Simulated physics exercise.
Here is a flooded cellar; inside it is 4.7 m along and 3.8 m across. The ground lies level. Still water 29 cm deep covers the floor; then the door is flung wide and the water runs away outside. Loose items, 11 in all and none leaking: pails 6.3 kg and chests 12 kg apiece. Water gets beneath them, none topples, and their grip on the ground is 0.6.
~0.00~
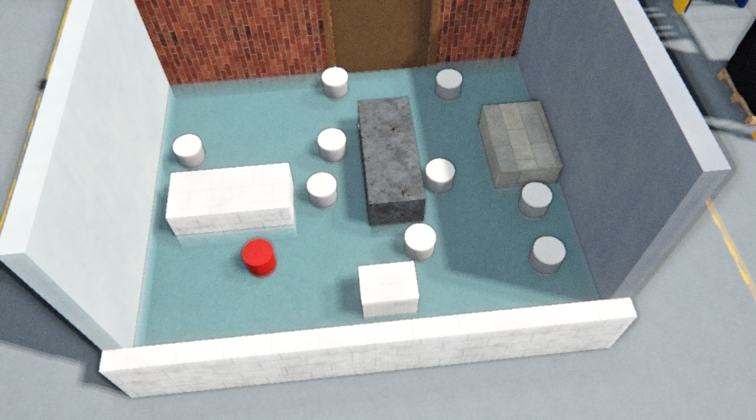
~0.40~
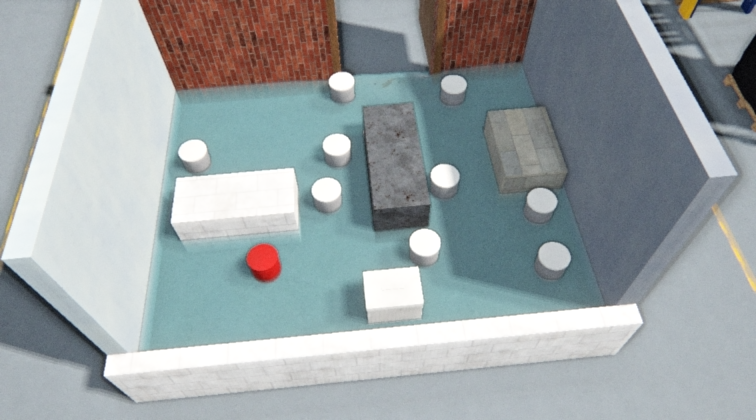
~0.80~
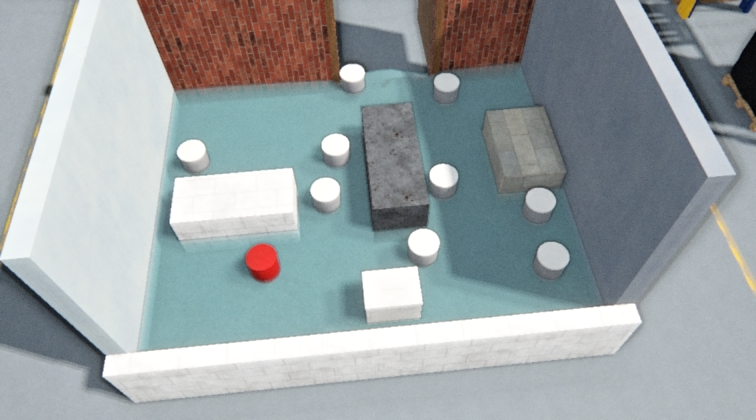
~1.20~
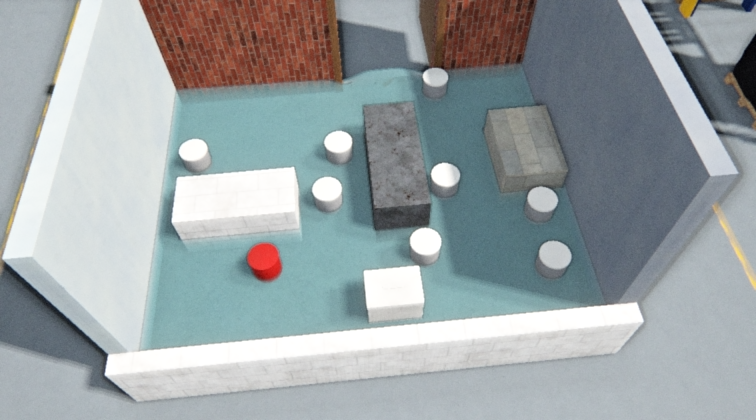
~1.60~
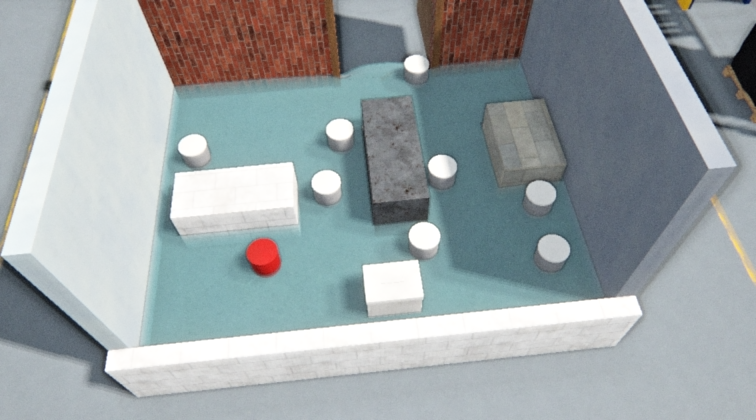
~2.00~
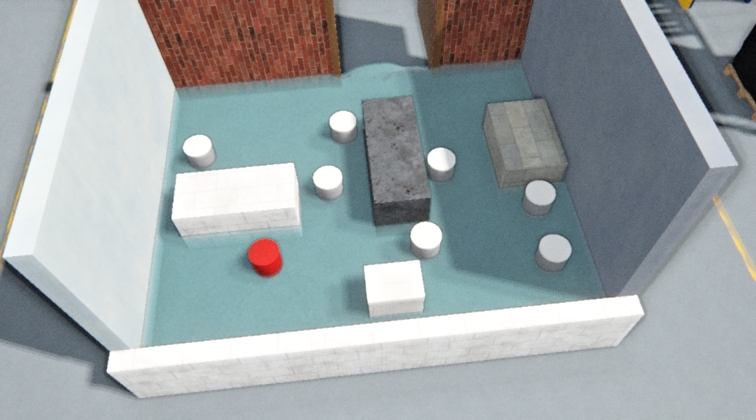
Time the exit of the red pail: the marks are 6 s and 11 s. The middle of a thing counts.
Expect it after the second time or never.
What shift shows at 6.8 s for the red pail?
About 60 cm.
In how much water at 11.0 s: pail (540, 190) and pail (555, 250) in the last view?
About 15 and 17 cm.
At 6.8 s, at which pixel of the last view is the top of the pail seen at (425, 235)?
Near (433, 152).
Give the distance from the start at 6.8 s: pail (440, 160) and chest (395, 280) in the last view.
In turn: Gone out, 30 cm.
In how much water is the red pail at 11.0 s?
About 17 cm.
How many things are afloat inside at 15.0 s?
4 of them.
After 3.0 s the red pail is near (272, 247), 0.1 m from its start, afloat; 2 of 11 are out; 9 afloat.
After 6.8 s the red pail is near (322, 229), 0.7 m from its start, afloat; 4 of 11 are out; 7 afloat.
After 11.0 s the red pail is near (339, 179), 1.3 m from its start, afloat; 5 of 11 are out; 6 afloat.
After 15.0 s the red pail is near (335, 120), 2.1 m from its start, afloat; 7 of 11 are out; 4 afloat.
